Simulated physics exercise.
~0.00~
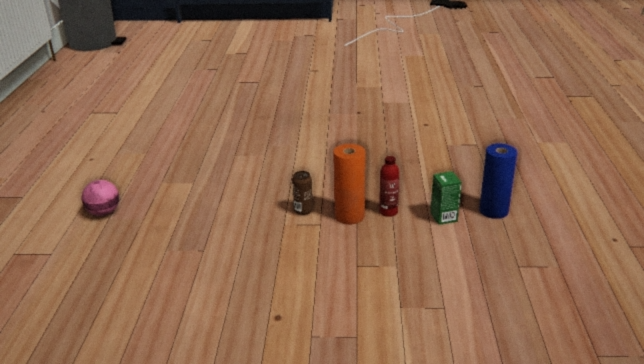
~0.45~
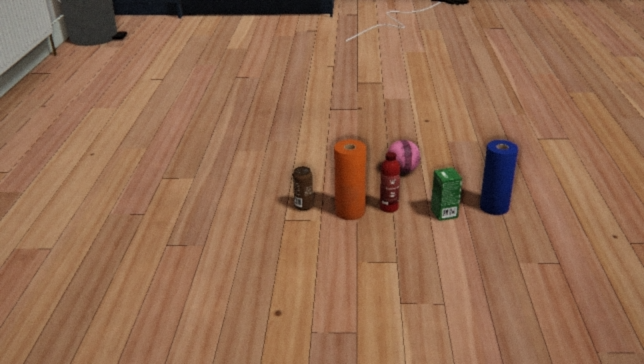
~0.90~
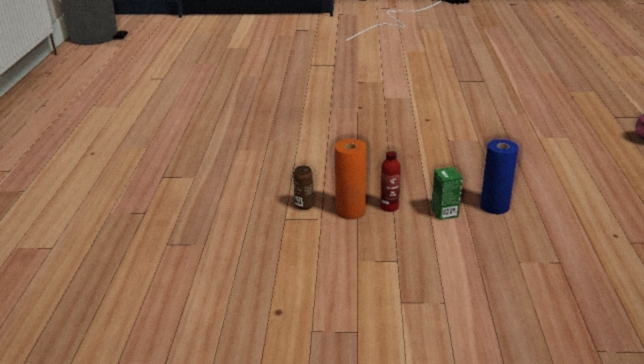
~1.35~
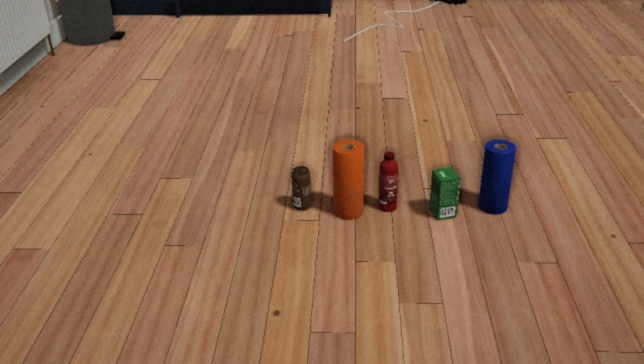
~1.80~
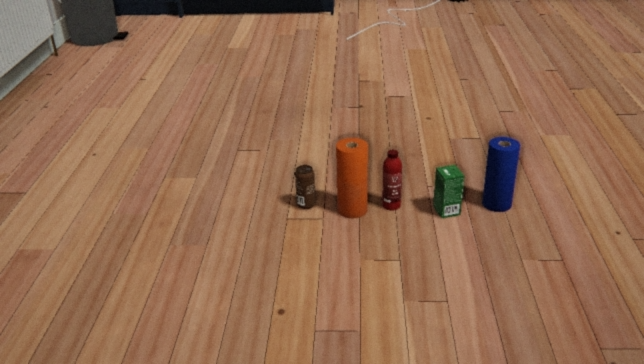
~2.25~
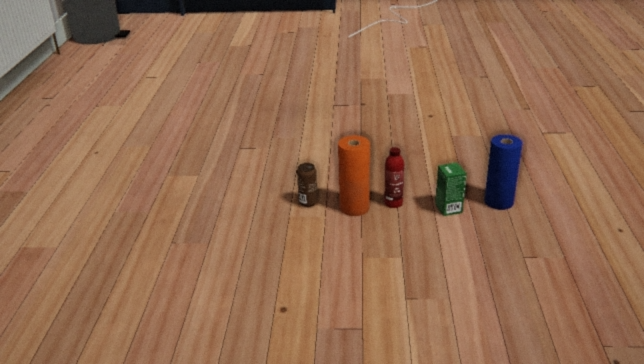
An orange roll stood on a wooden floor in a row with a brown can, a red bottle, a green carton and a blue roll. A pink ball rolled from the left behind them and out of sight on the right, leaving all five upright.
